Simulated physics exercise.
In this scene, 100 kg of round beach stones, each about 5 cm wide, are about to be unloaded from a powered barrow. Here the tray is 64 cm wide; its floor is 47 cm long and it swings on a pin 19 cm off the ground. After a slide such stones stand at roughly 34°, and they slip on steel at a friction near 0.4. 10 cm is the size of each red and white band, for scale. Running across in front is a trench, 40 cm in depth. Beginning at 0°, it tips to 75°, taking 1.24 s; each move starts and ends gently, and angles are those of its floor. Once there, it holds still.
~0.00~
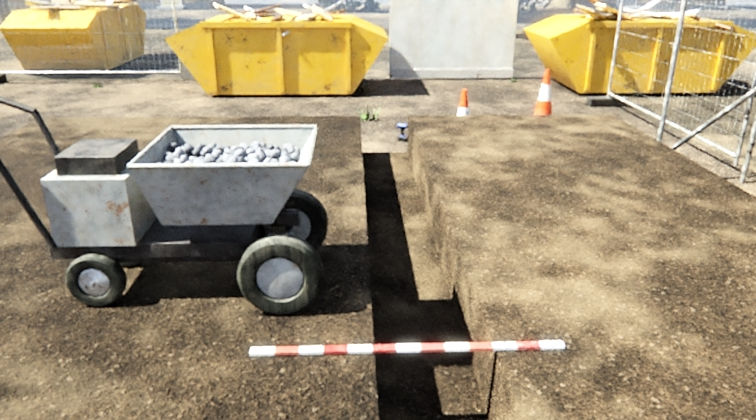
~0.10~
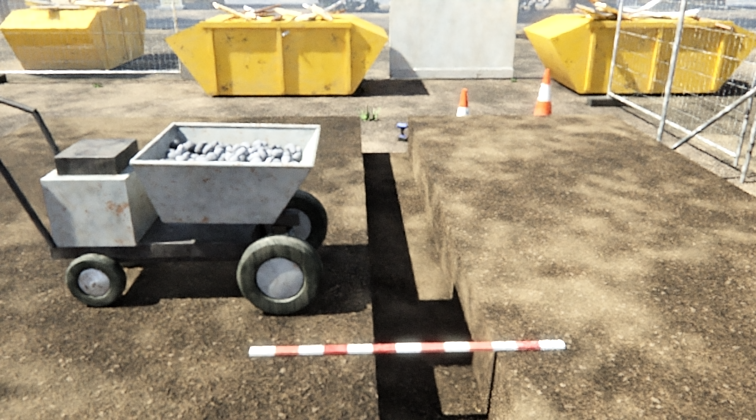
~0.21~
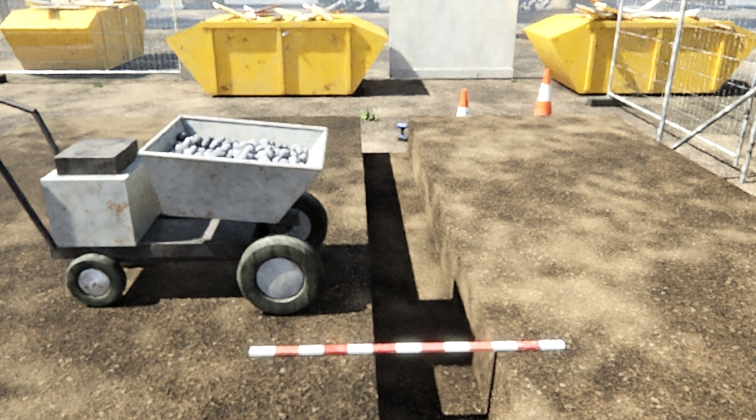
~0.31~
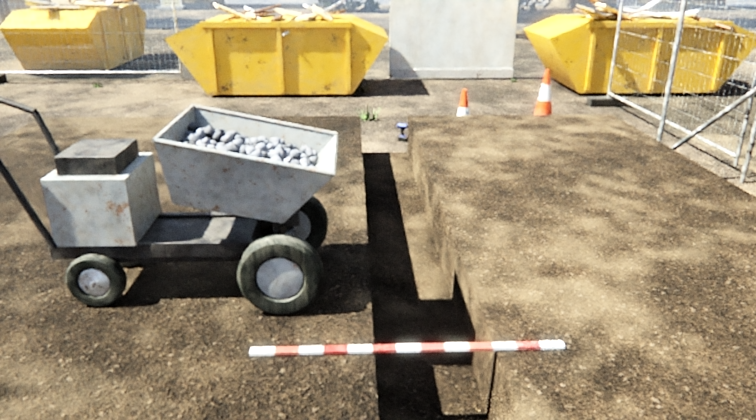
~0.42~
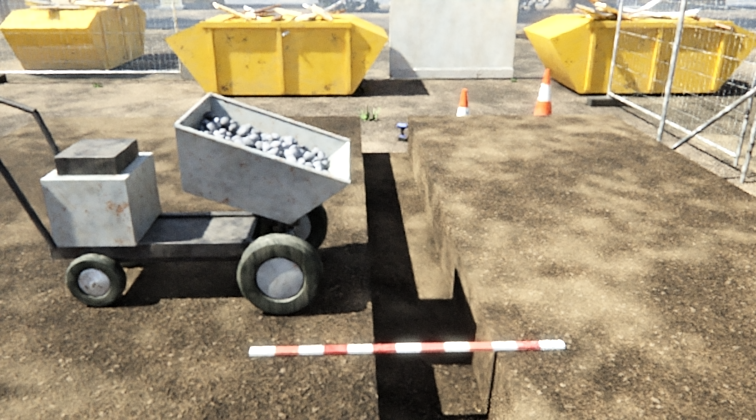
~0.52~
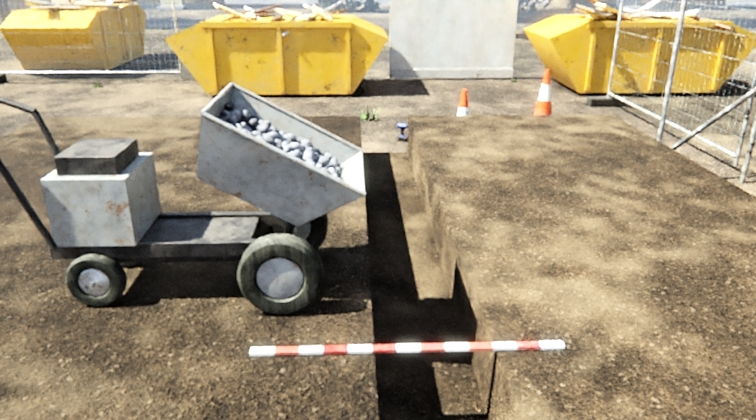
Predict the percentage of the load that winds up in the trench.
My prediction is about 98 per cent.
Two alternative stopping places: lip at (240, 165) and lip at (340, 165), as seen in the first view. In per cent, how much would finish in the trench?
Around 90 and then 70 percent.
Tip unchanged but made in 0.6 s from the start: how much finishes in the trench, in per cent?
About 85 percent, I'd say.
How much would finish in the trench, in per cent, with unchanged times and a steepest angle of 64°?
Then close to 85 per cent.
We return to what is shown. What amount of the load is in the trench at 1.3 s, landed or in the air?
50 per cent or so by then.
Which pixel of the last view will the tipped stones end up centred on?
At about pixel (434, 335) in the last view.
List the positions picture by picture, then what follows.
In the first frame, lip at (308, 165), floor tilted 0°, highest stones at (221, 151).
In the second frame, the tray is at 1°, its lip at (312, 166); the top of the load is at (204, 149); the stones move at 0.2 m/s on average.
In the third frame, lip at (321, 169), floor tilted 6°, highest stones at (203, 144); the stones move at 0.4 m/s on average.
In the fourth frame, lip at (334, 174), floor tilted 12°, highest stones at (205, 135); the stones move at 0.6 m/s on average.
In the fifth frame, the tray is at 20°, its lip at (349, 183); the top of the load is at (213, 125); the stones move at 0.7 m/s on average.
In the sixth frame, the tray is at 29°, its lip at (365, 195); the top of the load is at (231, 116); the stones move at 0.8 m/s on average.
After 0.9 s the floor is at 63°; 100 % in the tray; the foremost stones are at (407, 232).
After 1.3 s the floor is at 75°; 48 % in the tray, 50 % in the trench, 1 % past the trench; the foremost stones are at (483, 271).
After 1.7 s the floor is at 75°; 17 % in the tray, 81 % in the trench, 2 % past the trench; the foremost stones are at (521, 267).
After 3.6 s the floor is at 75°; 0 % in the tray, 98 % in the trench, 2 % past the trench; the foremost stones are at (531, 265).
